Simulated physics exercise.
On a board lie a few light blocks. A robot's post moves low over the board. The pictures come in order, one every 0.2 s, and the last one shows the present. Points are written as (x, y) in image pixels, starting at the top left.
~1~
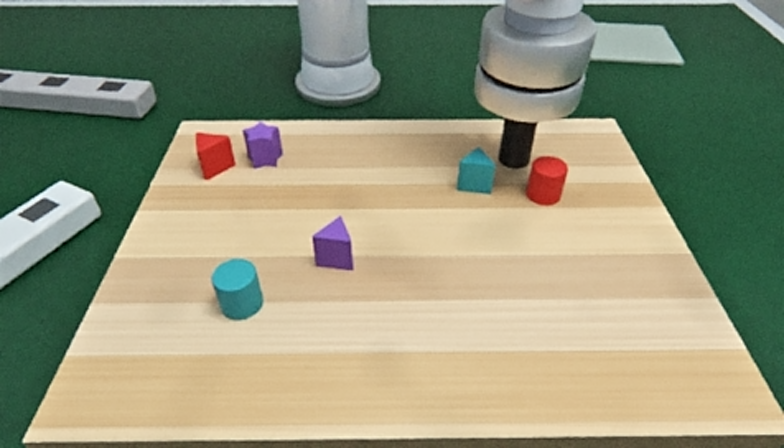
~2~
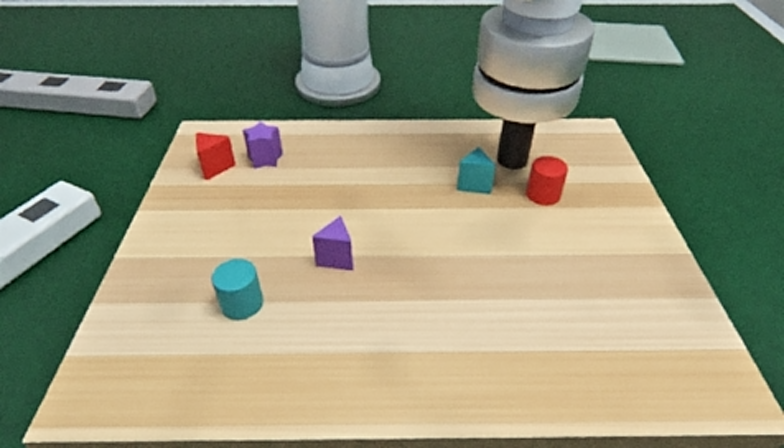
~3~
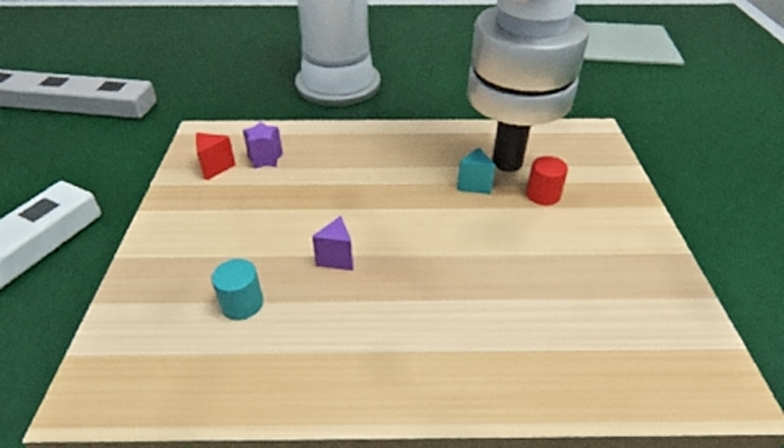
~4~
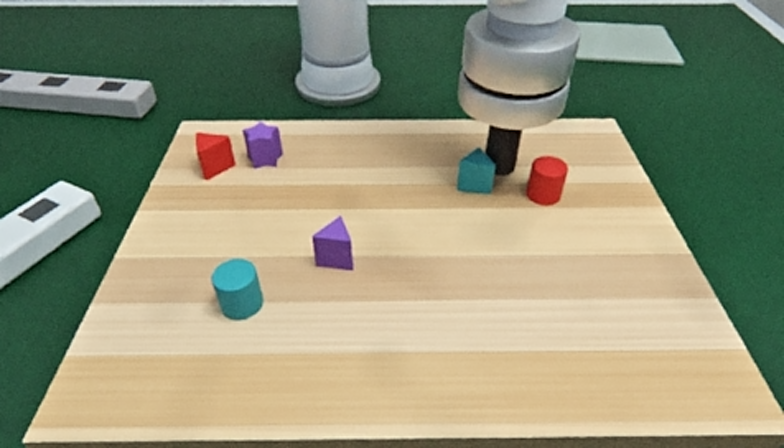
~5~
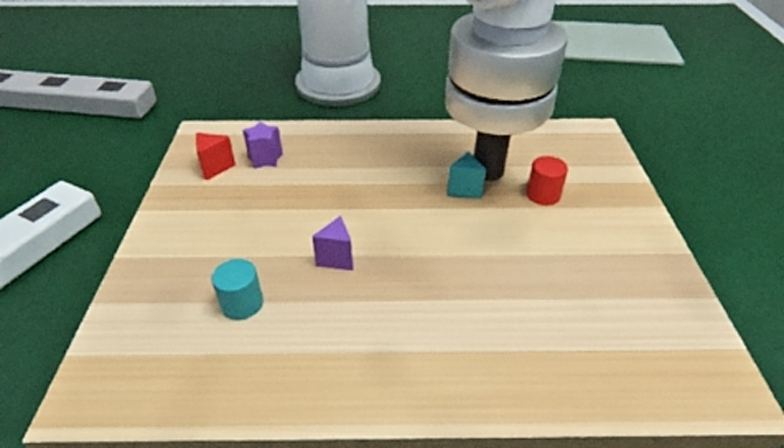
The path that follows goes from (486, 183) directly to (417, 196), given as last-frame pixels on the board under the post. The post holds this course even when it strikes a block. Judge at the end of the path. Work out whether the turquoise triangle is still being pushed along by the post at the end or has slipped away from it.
I think it holds its spot in front.
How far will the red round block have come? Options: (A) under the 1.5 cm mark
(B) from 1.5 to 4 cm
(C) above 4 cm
A (under the 1.5 cm mark)
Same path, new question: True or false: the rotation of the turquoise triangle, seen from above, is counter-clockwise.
True
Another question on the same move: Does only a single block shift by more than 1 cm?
Final answer: Yes.
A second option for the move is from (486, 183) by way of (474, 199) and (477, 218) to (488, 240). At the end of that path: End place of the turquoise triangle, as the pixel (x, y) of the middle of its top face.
Top centre: (448, 174).
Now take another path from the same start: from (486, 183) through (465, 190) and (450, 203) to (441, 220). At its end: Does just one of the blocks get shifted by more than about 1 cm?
Yes, that is how it ends up.
The first path, step by step. Halfway along, post (453, 178); turquoise triangle (434, 171), turned 25° anticlockwise.
At the end, post (418, 185); turquoise triangle (402, 181), turned 40° anticlockwise; red round block not moved.
